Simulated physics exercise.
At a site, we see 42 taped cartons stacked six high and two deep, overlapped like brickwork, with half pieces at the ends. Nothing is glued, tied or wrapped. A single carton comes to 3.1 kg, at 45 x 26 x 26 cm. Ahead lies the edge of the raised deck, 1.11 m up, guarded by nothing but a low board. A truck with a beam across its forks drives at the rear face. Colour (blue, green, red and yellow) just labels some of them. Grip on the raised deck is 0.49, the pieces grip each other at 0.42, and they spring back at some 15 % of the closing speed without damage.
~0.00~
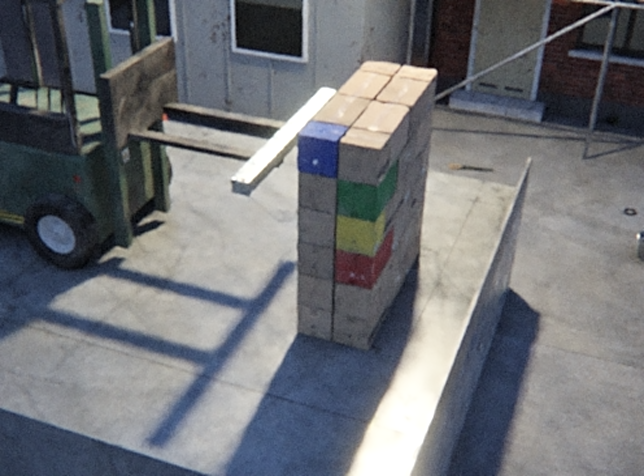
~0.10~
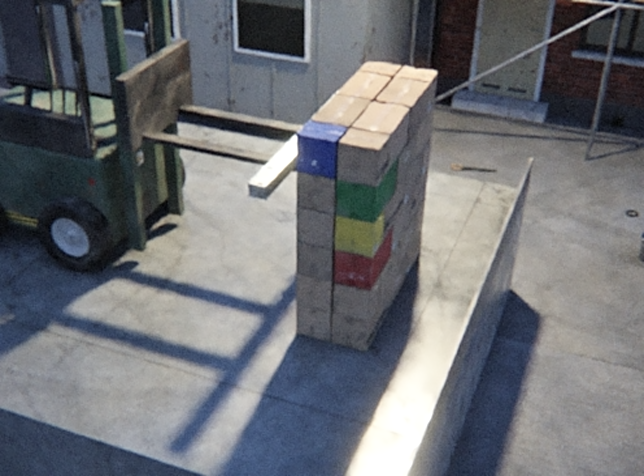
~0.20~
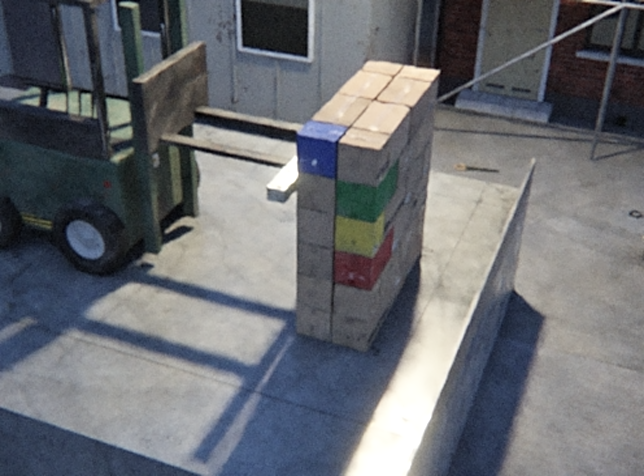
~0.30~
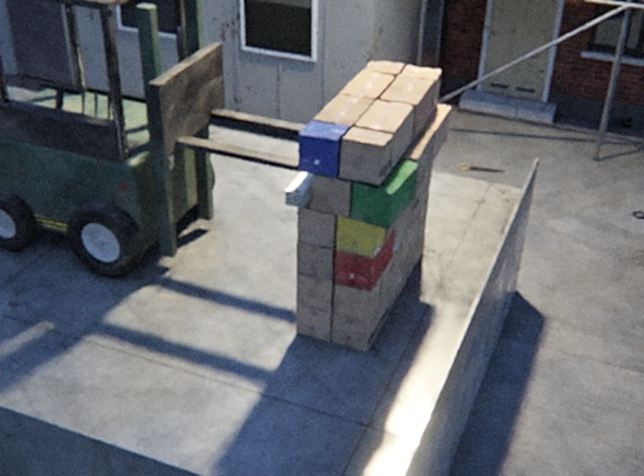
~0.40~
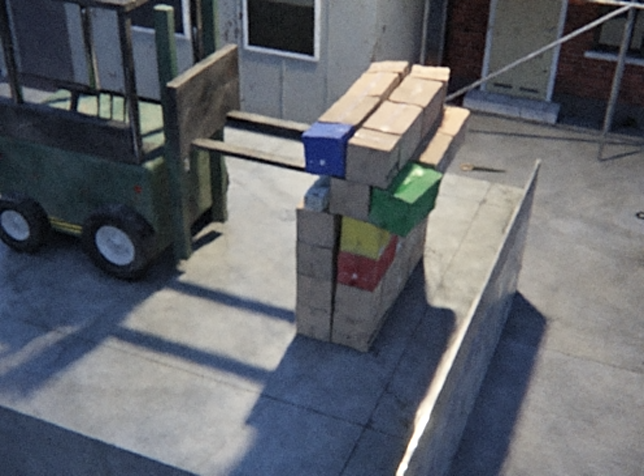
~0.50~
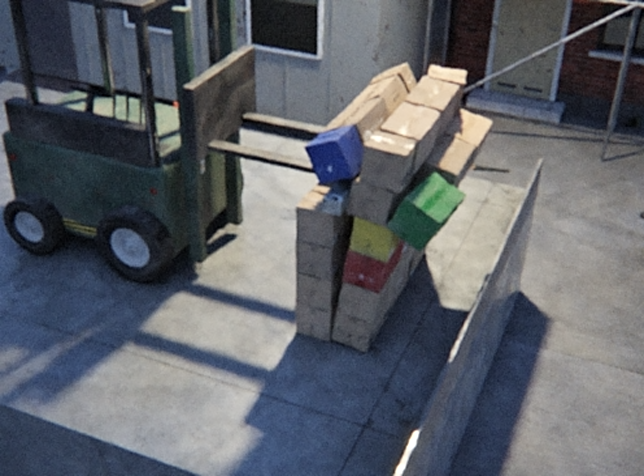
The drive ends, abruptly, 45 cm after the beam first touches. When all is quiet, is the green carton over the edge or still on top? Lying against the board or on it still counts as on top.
It goes over the edge.
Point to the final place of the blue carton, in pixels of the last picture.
Near (322, 186).
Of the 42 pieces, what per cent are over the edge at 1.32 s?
15 per cent by then.
Around 0.82 s, none of the 42 cartons over the edge, 27 disturbed; green carton on its side; blue carton on its side.
Around 1.32 s, 7 of the 42 cartons over the edge; green carton upside down; yellow carton on its side.
Finally (2.0 s), 14 of the 42 cartons over the edge; green carton upside down; yellow carton on its side; blue carton on its side.
